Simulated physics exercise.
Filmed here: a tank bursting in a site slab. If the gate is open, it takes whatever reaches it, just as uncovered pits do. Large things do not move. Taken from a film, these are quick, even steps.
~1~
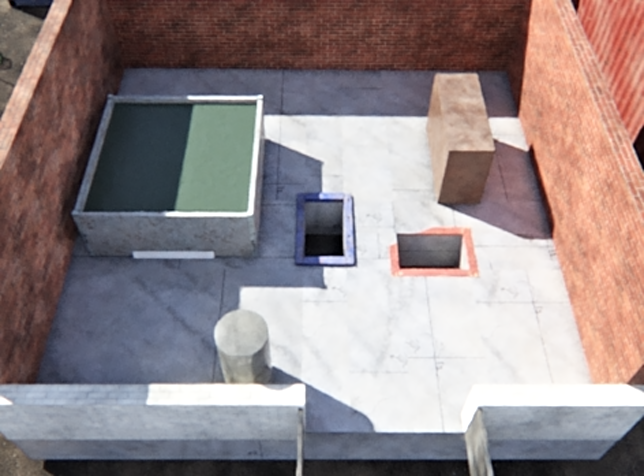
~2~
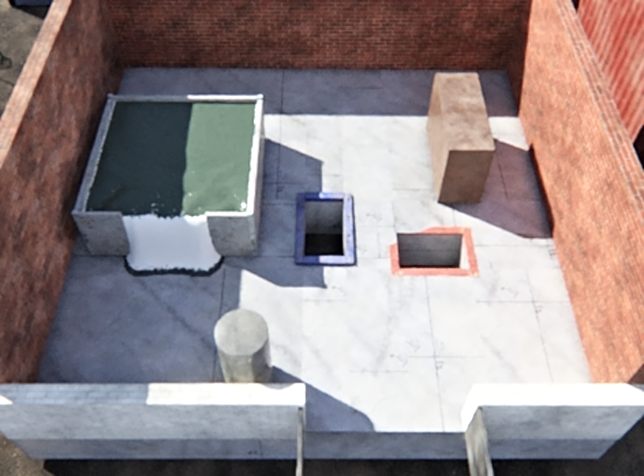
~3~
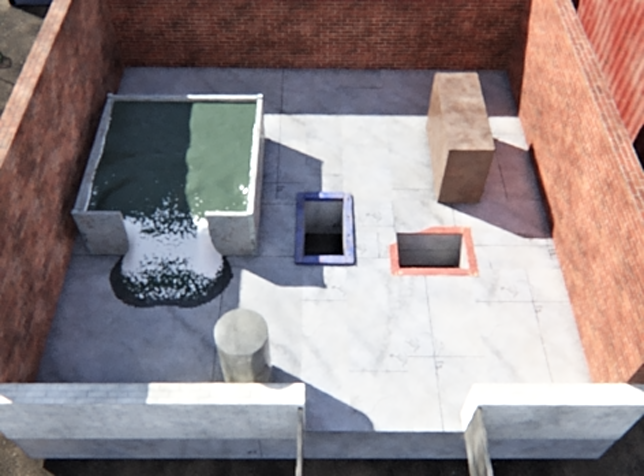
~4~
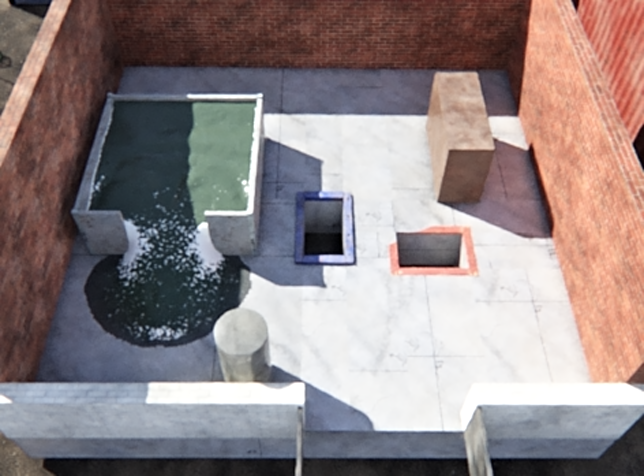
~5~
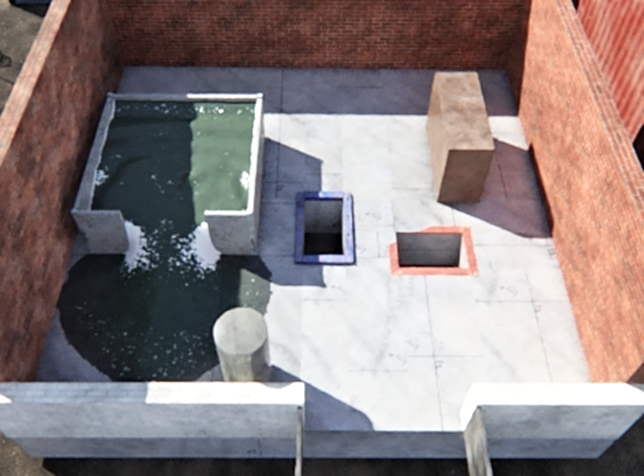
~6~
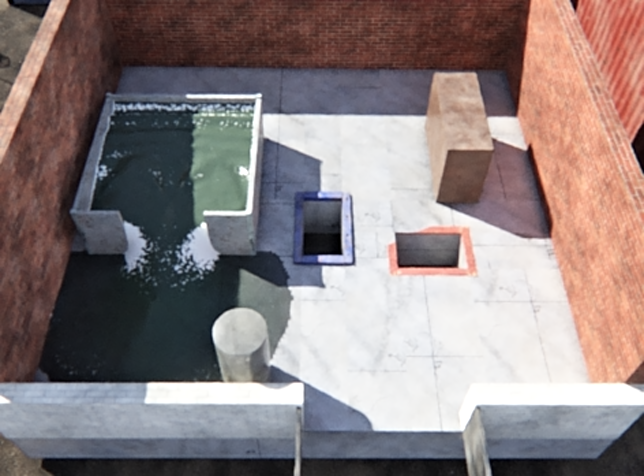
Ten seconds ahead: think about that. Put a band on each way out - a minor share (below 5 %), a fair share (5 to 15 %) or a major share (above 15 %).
The gate will get an average slice of five to fifteen per cent. The blue pit will get a thin slice beneath five per cent. The red pit will get an average slice of five to fifteen per cent.
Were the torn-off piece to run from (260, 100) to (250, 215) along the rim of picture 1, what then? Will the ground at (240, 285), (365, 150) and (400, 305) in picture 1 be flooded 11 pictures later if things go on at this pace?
In turn: No water, wet, awash.
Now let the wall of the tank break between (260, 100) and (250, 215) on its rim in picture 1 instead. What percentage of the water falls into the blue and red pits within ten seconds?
Blue 35 %, red 15 %.
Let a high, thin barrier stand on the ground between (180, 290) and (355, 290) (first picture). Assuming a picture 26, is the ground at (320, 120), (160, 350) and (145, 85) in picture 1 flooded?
Listed order - dry, wet, dry.
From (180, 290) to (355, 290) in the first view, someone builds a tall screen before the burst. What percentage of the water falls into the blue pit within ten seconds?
Share for the blue pit - 6 percent.
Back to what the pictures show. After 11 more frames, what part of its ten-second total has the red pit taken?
Around 0 percent.
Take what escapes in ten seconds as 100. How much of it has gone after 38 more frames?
About 40 %.
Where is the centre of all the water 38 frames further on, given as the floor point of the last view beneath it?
Centre of mass: Roughly (238, 253).
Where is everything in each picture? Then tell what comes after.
In the first picture, still water in the open tank at (176, 155).
In the second picture, the front is at (215, 265), out from the gap at (171, 238).
In the third picture, the front is at (207, 297), out from the gap at (171, 240).
In the fourth picture, the front is at (183, 339), out from the gap at (171, 240).
In the fifth picture, water pours out at (171, 240) and has run to a hidden place.
In the sixth picture, water pours out at (170, 239) and has run to a hidden place.
A moment on, water covers 20 % of the floor; the gate 0 %, the blue pit 0 %, the red pit 0 %.
Next, water covers 25 % of the floor; the gate 0 %, the blue pit 0 %, the red pit 0 %.
Then, water covers 45 % of the floor; the gate 1 %, the blue pit 0 %, the red pit 0 %.
Later, water covers 70 % of the floor; the gate 3 %, the blue pit 1 %, the red pit 3 %.
In the end, water covers 95 % of the floor; the gate 7 %, the blue pit 1 %, the red pit 7 %.
